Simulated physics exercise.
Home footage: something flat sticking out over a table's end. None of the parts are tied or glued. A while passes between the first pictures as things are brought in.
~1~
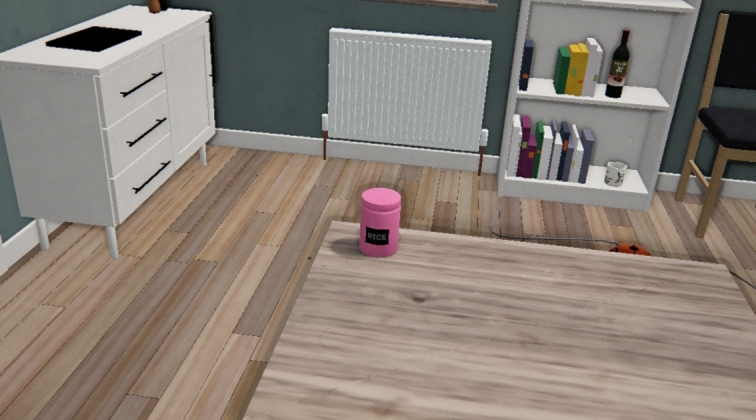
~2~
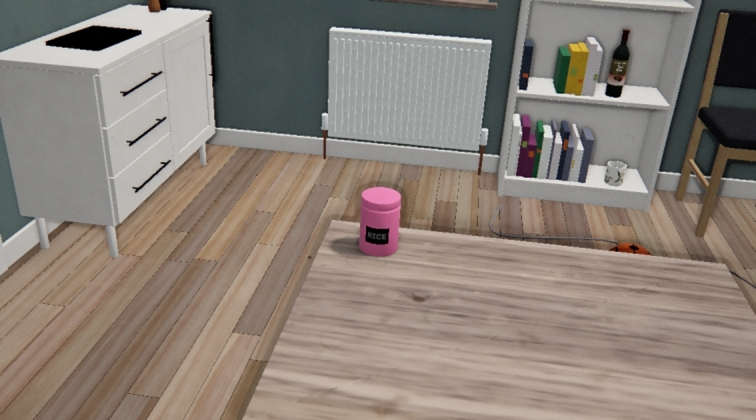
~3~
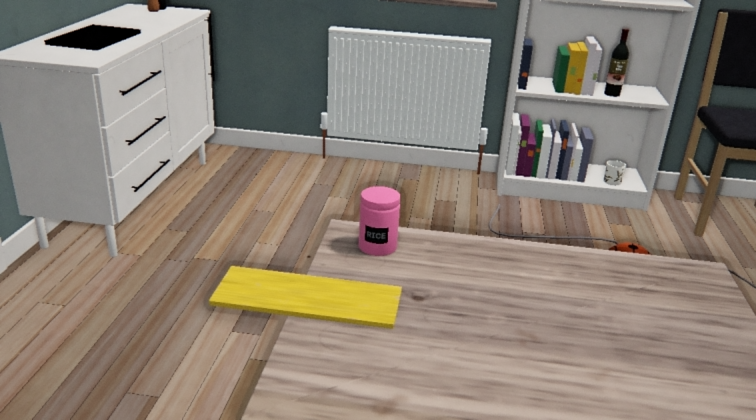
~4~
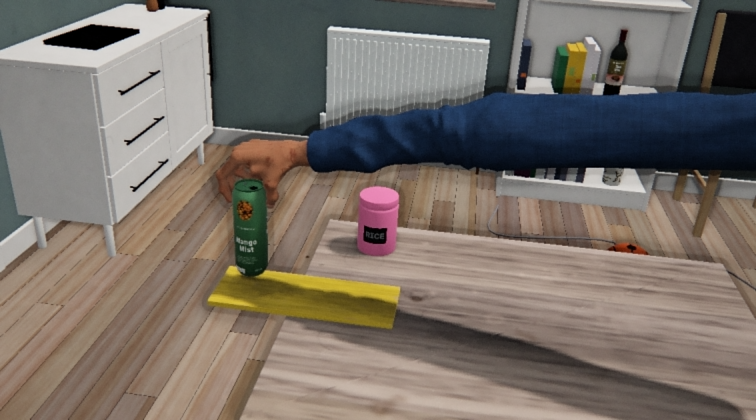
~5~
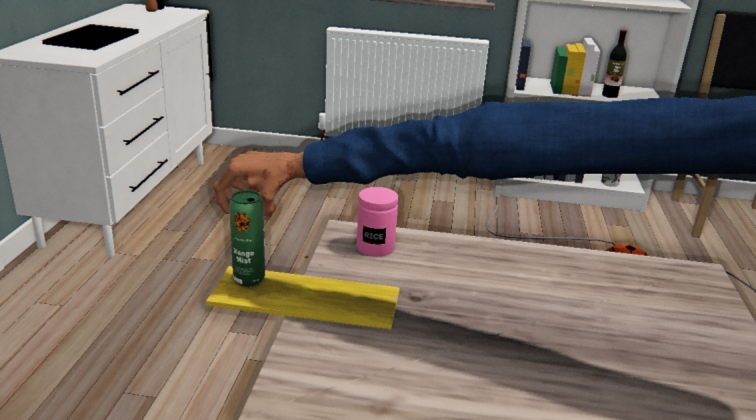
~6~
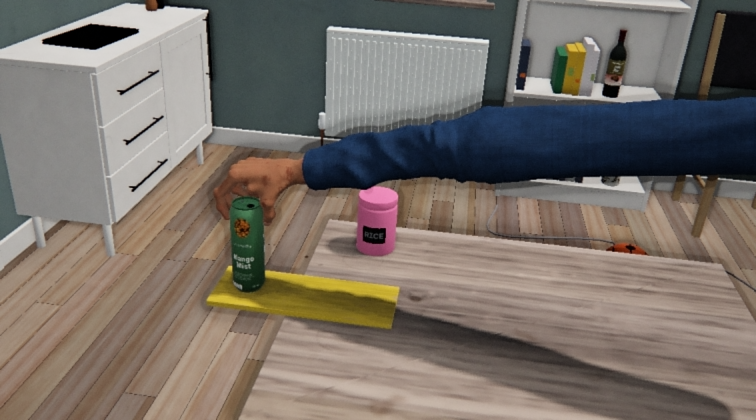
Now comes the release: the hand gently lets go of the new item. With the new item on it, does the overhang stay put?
No.
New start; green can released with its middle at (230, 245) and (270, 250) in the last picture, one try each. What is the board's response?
Topples, then Topples.
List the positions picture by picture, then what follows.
The last thing is not in view yet, in the first frame.
The last thing is not in view yet, in the second frame.
The last thing is not in view yet; yellow board (308, 296), in the third frame.
Still above its spot; green can (250, 229); yellow board (307, 296), in the fourth frame.
Still above its spot; green can (248, 240); yellow board (306, 296), in the fifth frame.
In place under the hand; green can (248, 245); yellow board (306, 296), in the sixth frame.
Then, 0.40 s after the last picture, green can now down on the floor or falling; yellow board on its side.
Then, 0.60 s after the last picture, yellow board now down on the floor or falling.
Then, 0.70 s after the last picture, things are still on the move.
At rest, down on the floor or falling, yellow board and green can; pink jar in place. The board comes down.
